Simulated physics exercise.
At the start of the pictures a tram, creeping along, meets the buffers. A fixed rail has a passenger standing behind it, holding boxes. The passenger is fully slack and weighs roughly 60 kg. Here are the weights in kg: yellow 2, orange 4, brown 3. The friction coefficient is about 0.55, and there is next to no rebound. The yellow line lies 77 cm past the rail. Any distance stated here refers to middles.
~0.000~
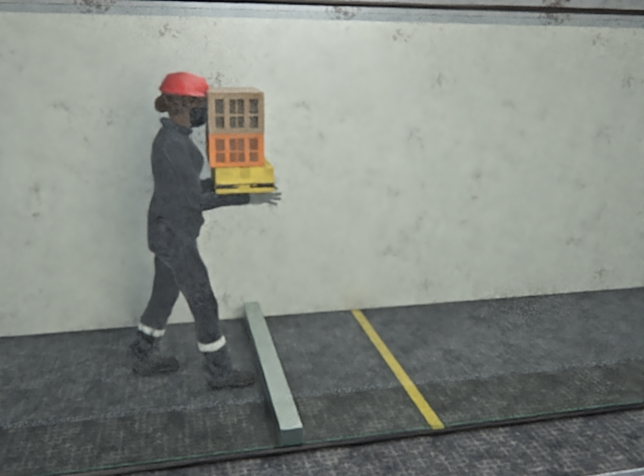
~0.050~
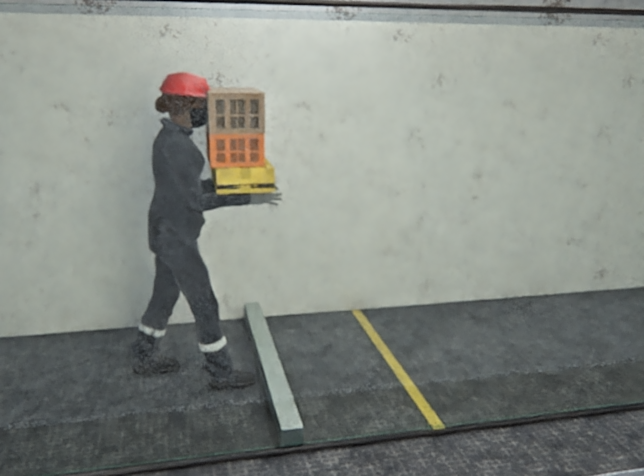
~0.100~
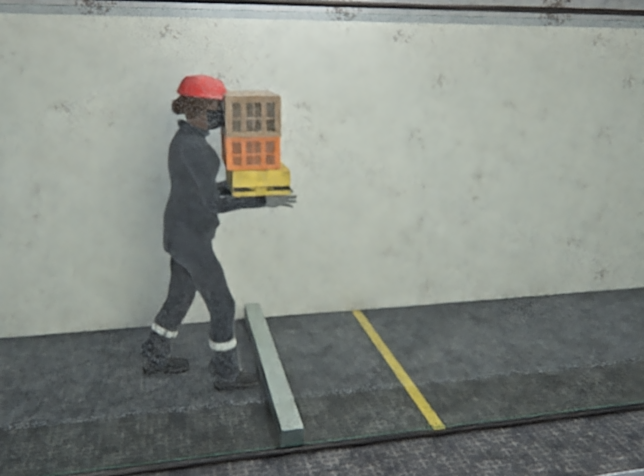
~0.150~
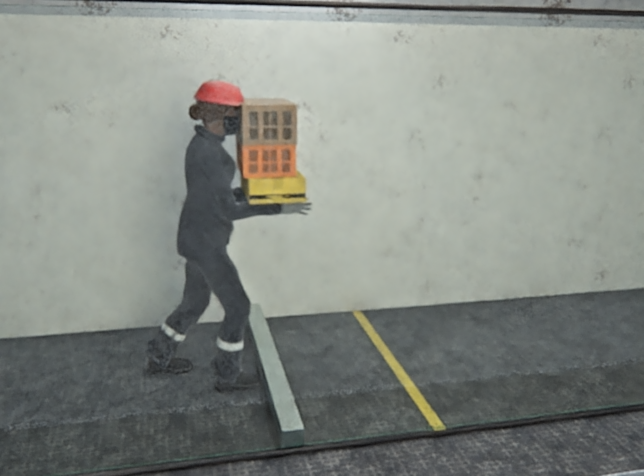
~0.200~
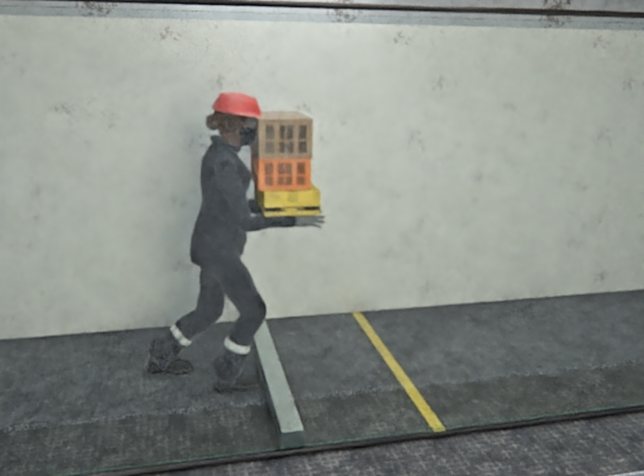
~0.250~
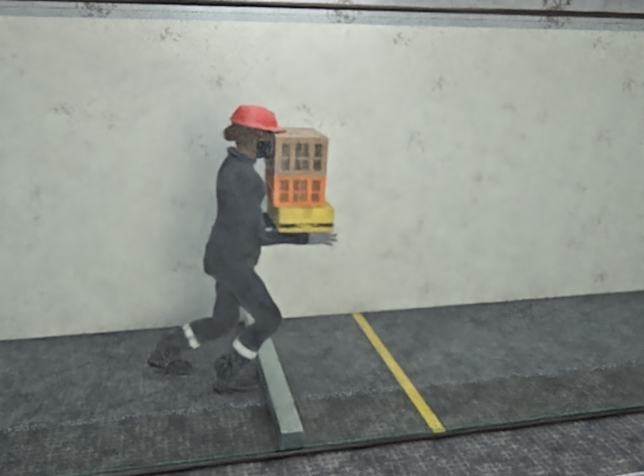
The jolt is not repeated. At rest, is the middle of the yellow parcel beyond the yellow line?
My guess is it never reaches the line.
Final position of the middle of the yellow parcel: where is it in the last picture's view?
It ends up near pixel (365, 351) in the last picture.
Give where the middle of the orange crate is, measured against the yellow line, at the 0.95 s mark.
Around 5 cm over the mark.
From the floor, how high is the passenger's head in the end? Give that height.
About 20 cm up.
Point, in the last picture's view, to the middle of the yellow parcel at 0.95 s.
About (365, 351).
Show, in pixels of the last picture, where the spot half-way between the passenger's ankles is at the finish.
Somewhere close to (250, 328).
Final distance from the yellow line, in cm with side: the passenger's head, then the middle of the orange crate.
The passenger's head ends 10 cm short, and the orange crate ends 10 cm past.
After 0.45 s the yellow parcel is 27 cm short of the yellow line, tilted 15°, near (347, 303) in the last picture's view; the orange crate 27 cm short of the yellow line, tilted 15°.
After 0.65 s the yellow parcel is 17 cm short of the yellow line, tilted 10°, near (364, 351) in the last picture's view.
After 0.95 s the yellow parcel is 15 cm short of the yellow line, tilted 5°, near (365, 351) in the last picture's view; the orange crate 7 cm past the yellow line, tilted 35°.
Final state at 2.8 s, yellow parcel stops short of the yellow line; orange crate crosses the yellow line; brown crate crosses the yellow line; passenger's head stops short of the yellow line.
